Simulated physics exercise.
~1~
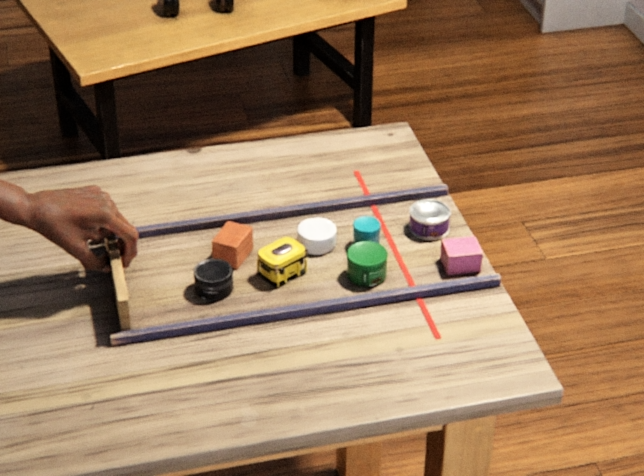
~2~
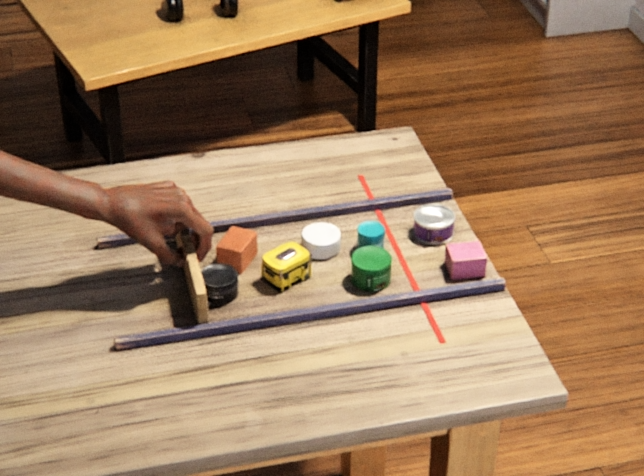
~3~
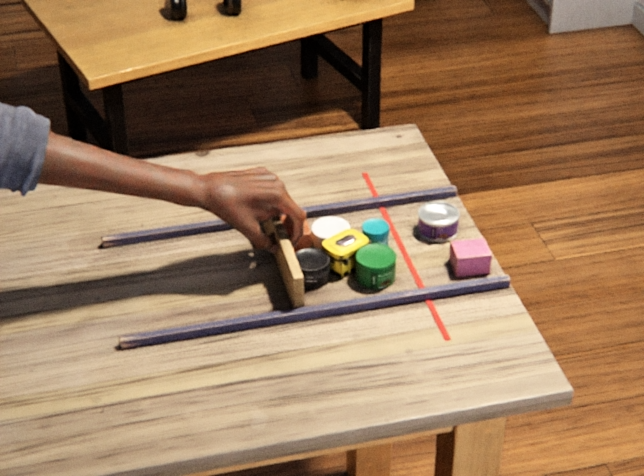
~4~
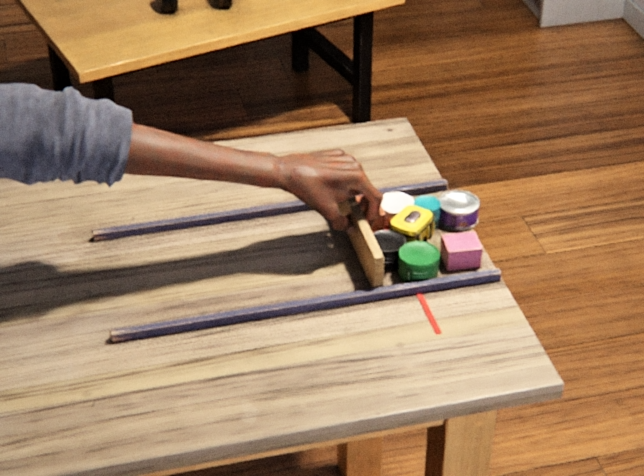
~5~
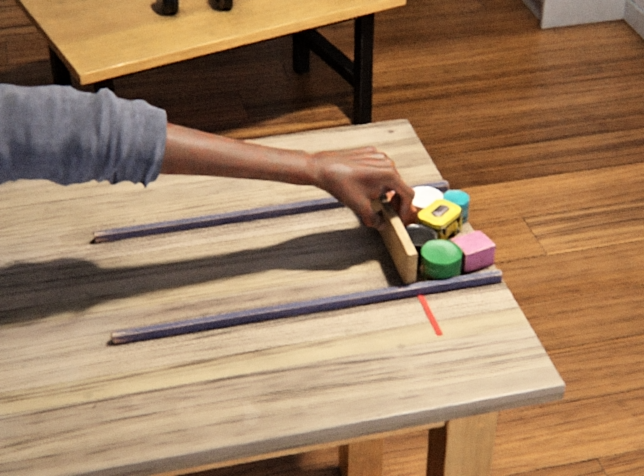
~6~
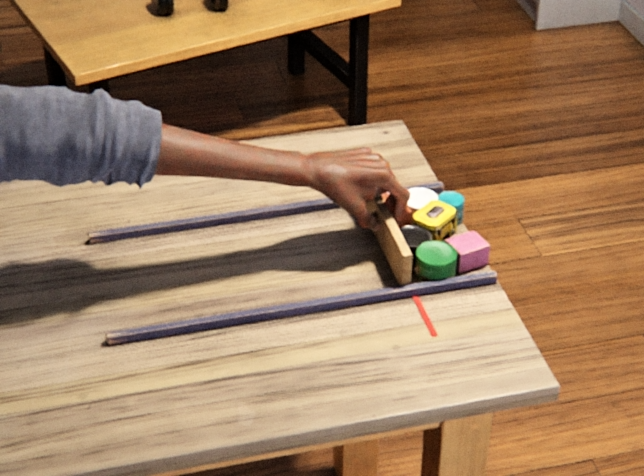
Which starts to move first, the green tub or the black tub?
The black tub starts to move first, pushed along by the board while the green tub is still in its place. The green tub only moves afterwards.
